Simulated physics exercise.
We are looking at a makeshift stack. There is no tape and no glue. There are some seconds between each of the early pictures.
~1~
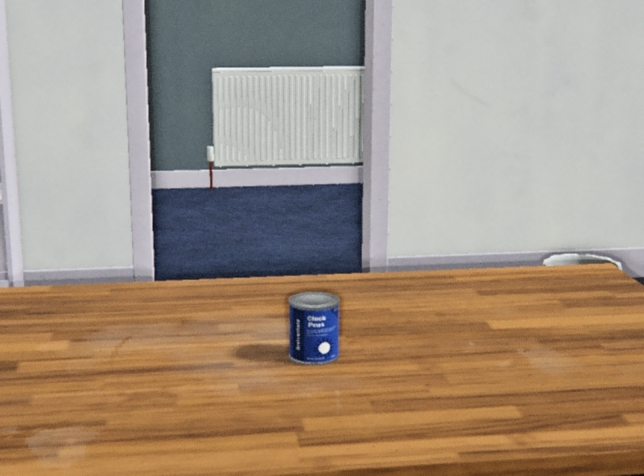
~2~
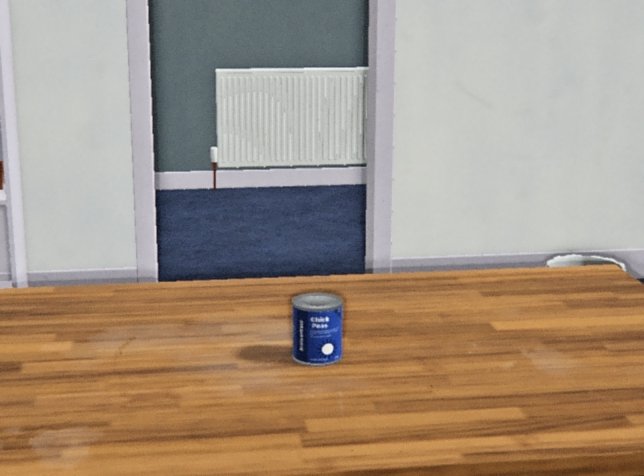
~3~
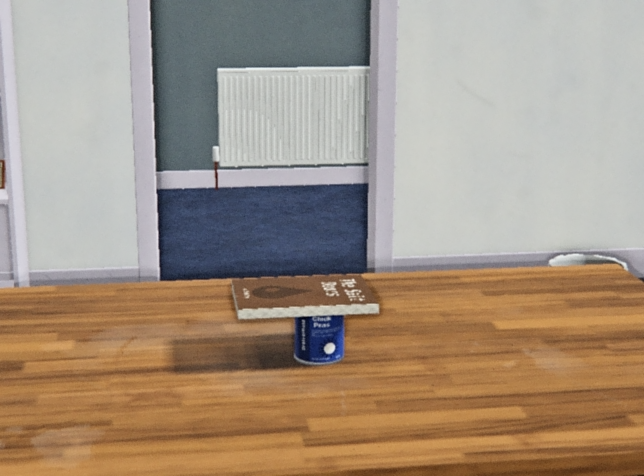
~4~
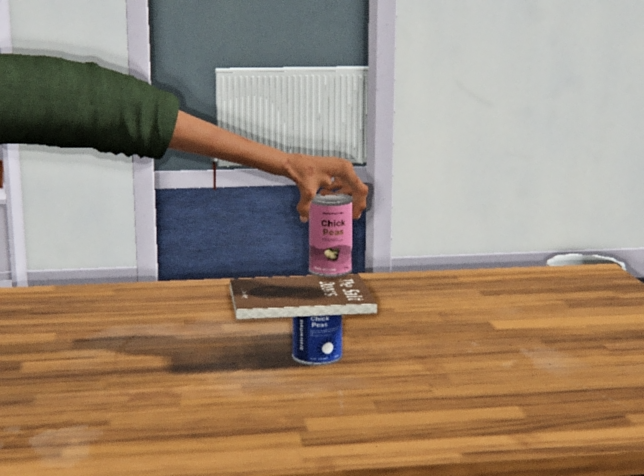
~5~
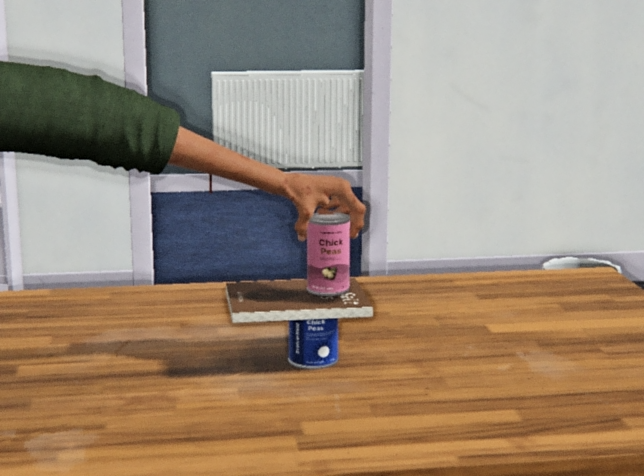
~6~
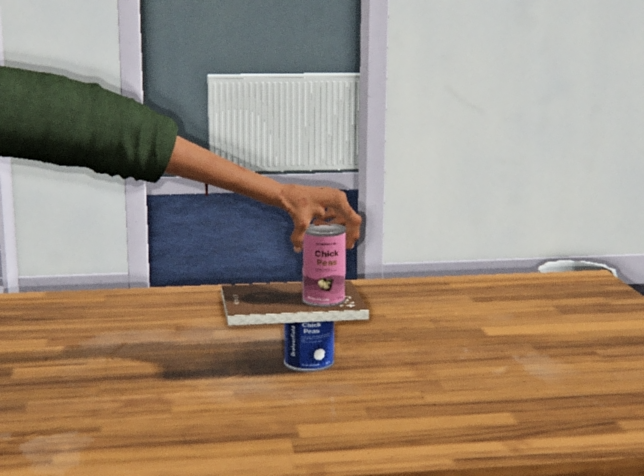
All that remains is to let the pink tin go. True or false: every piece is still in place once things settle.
True.
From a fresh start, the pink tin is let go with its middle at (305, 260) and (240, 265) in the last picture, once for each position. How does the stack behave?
Result one: The stack stands. Result two: The stack falls.
Then, 0.60 s on from there, no change.
Then, 1.30 s on from there, pink tin resting near (325, 265).
In the end, all 3 unmoved. At the end, from the last picture's camera, pink tin near (325, 265). The stack keeps its balance.
